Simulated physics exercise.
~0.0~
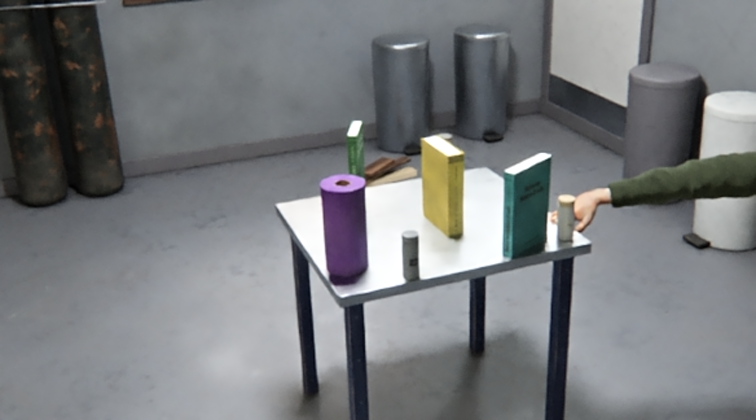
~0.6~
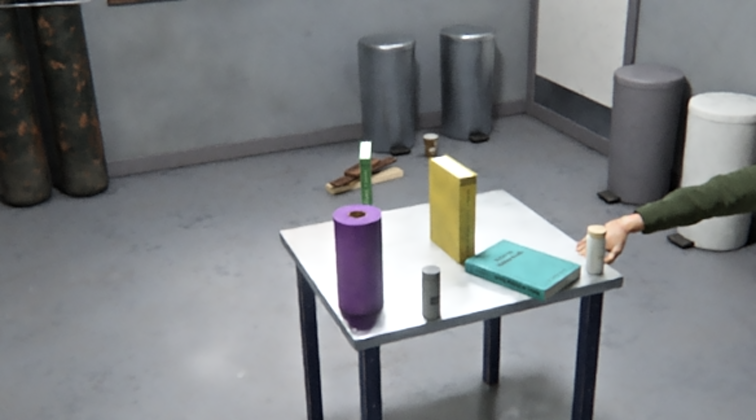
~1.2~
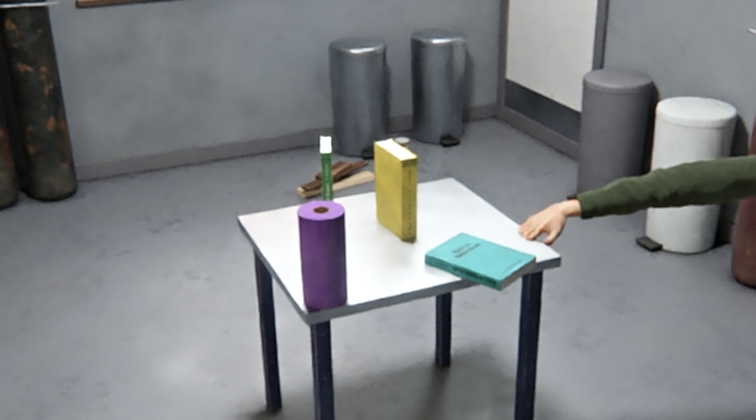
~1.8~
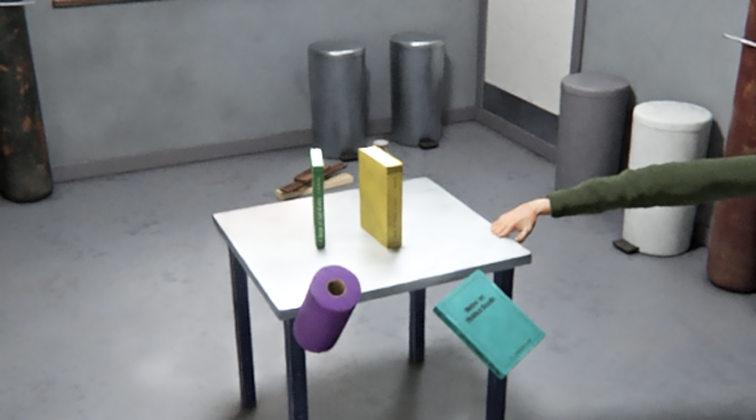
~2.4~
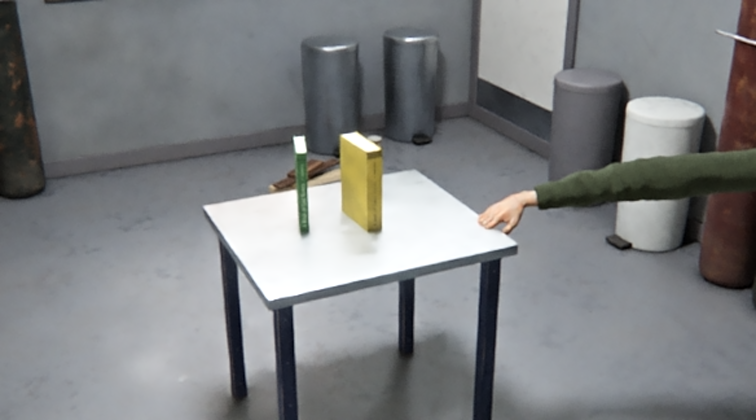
A hand jolting a small table, toppling a turquoise book and sending all but the green and yellow books off it.
